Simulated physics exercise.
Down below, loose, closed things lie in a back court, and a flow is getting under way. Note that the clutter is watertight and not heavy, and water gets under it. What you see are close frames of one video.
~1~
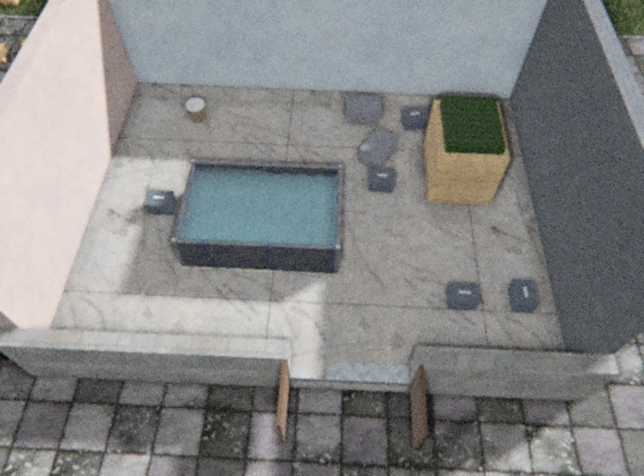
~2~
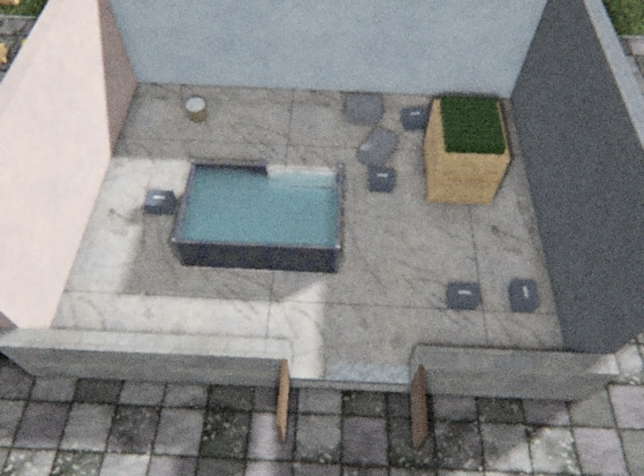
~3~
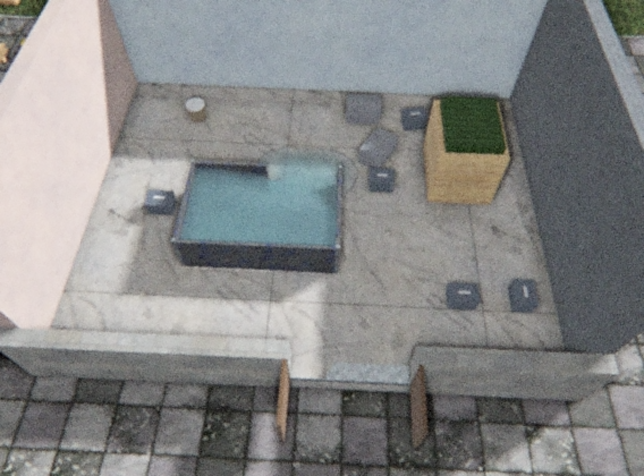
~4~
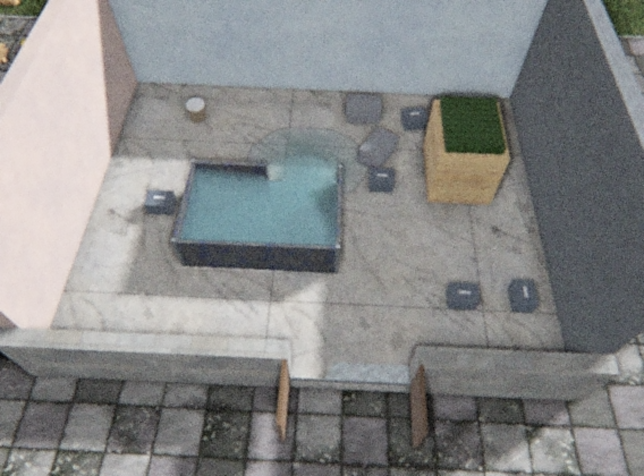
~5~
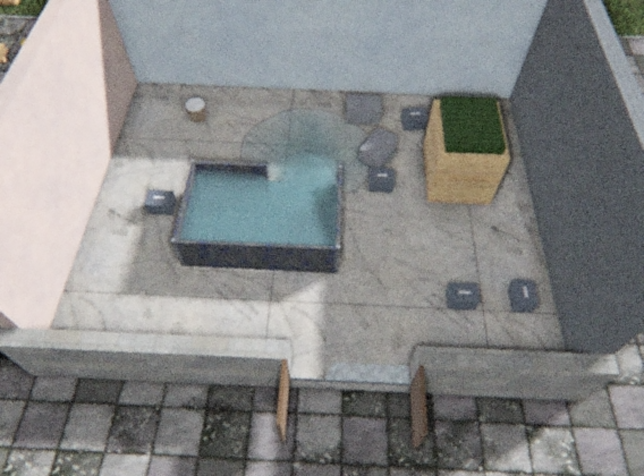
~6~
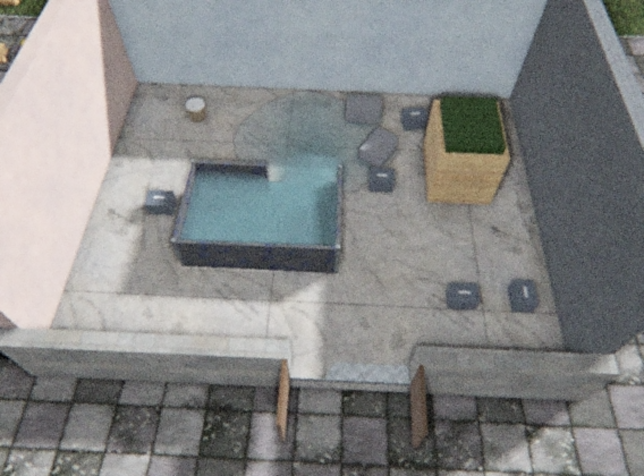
Water slips over the back edge of a dark-framed tank of blue-green water and spreads in a thin, clear sheet across the grey paving behind it, in a walled courtyard seen from high above by a still camera. A grass-topped tan block stands at the right, with small dark grey boxes around the yard and a small pale pail at the back left. The water level at the tank's rear dips slightly as the sheet widens, while everything else stays in place.
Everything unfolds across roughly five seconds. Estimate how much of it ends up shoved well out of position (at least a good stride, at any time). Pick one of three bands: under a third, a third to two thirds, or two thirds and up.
A third to two thirds.
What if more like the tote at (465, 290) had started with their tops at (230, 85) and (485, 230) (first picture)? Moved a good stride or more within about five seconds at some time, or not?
Taking the two as listed, the first reached the mark and the second stopped before it.
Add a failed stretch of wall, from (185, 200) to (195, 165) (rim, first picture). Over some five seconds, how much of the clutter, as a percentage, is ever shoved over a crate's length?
That works out to about 20 per cent of them.
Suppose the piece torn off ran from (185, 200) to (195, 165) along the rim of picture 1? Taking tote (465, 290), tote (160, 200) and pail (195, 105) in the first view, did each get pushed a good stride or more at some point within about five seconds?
Falls short, travels that far, travels that far.
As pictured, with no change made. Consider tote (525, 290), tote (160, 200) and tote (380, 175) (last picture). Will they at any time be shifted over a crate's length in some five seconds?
Short of that; short of that; short of that.
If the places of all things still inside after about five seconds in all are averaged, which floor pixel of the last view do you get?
Roughly at (397, 212) in the last view.
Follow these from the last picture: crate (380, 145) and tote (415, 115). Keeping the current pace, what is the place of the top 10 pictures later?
They end up close to (422, 122) and close to (440, 111).
A moment on, 0 of 8 are well off their spots; 0 afloat.
Next, 2 of 8 are well off their spots; 1 afloat.
Later, 4 of 8 are well off their spots; 2 afloat.
In the end, 4 of 8 are well off their spots, and 4 have been at some point; 2 afloat.
